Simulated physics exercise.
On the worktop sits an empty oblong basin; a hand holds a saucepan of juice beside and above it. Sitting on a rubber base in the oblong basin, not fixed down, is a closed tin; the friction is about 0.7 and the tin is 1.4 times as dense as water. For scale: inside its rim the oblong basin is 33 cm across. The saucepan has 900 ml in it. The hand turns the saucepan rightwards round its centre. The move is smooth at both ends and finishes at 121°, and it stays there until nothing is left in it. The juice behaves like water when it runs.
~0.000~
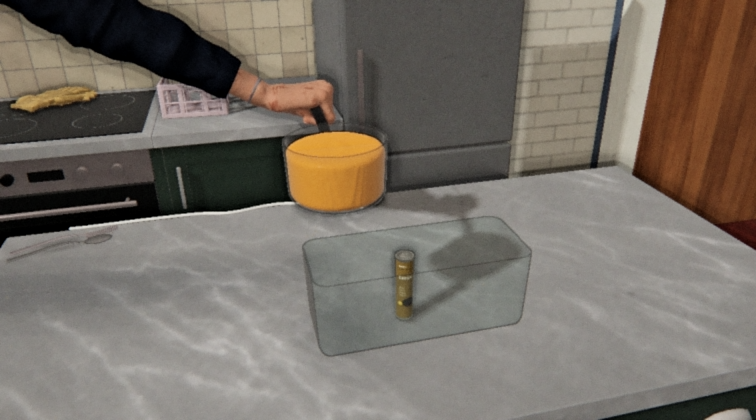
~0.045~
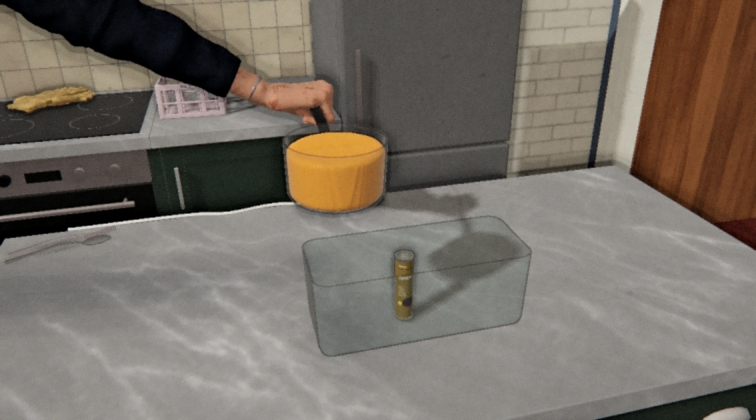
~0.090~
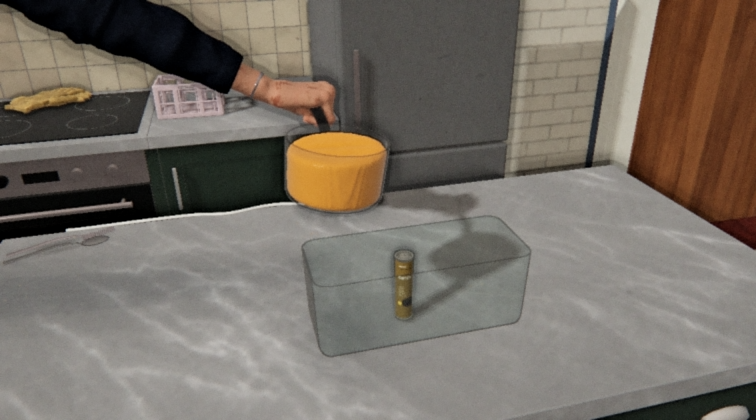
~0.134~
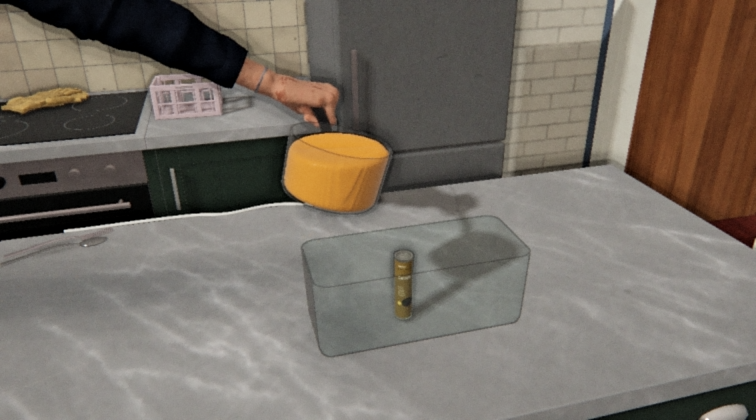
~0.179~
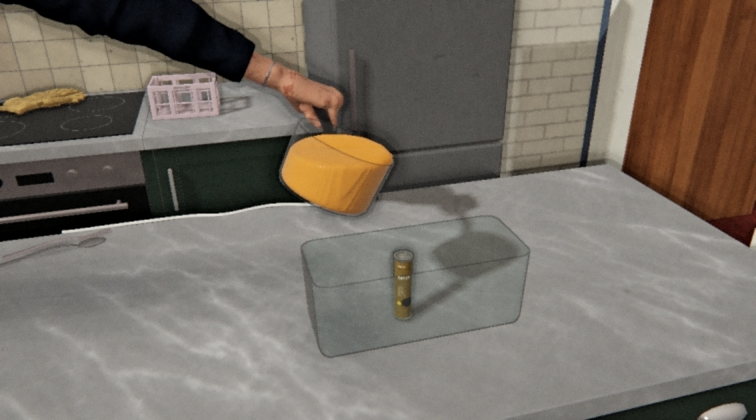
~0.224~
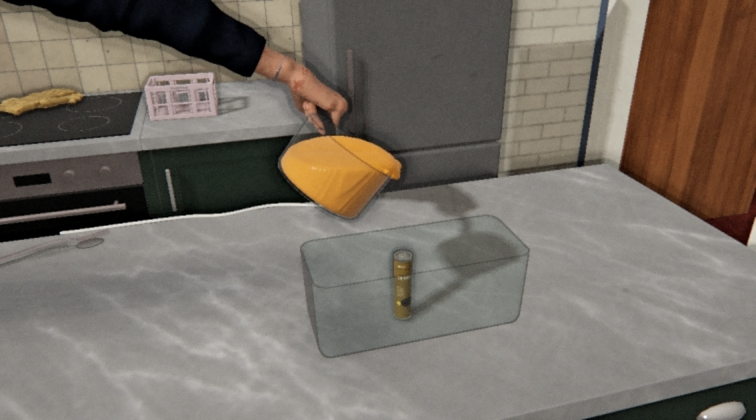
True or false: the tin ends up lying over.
False.
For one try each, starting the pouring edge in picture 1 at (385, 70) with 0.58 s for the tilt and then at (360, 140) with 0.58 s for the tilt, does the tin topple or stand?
Trial 1 - tin tips; trial 2 - tin tips.
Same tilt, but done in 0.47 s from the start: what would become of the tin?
Then the tin tumbles.
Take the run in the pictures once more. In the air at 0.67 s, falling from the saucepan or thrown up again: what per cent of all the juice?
Close to 6 per cent.
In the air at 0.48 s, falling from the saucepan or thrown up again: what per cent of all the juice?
It comes to roughly 40 per cent.
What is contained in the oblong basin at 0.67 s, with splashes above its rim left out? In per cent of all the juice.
About 92 per cent.
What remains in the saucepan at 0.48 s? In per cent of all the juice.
Still held: Roughly 18 % of the total.
By 0.48 s the tilt is 113° and 18 per cent is still to pour; the tin stands where it began.
By 0.67 s the tilt is 121° and 1 per cent is still to pour; the tin stands 1 cm from where it began.
By 0.87 s the tilt is 121° and 0 per cent is still to pour; the tin leans 5°.
By 1.08 s the tilt is 121° and 0 per cent is still to pour; the tin stands where it began.
At rest the tin stands 1 cm from where it began.
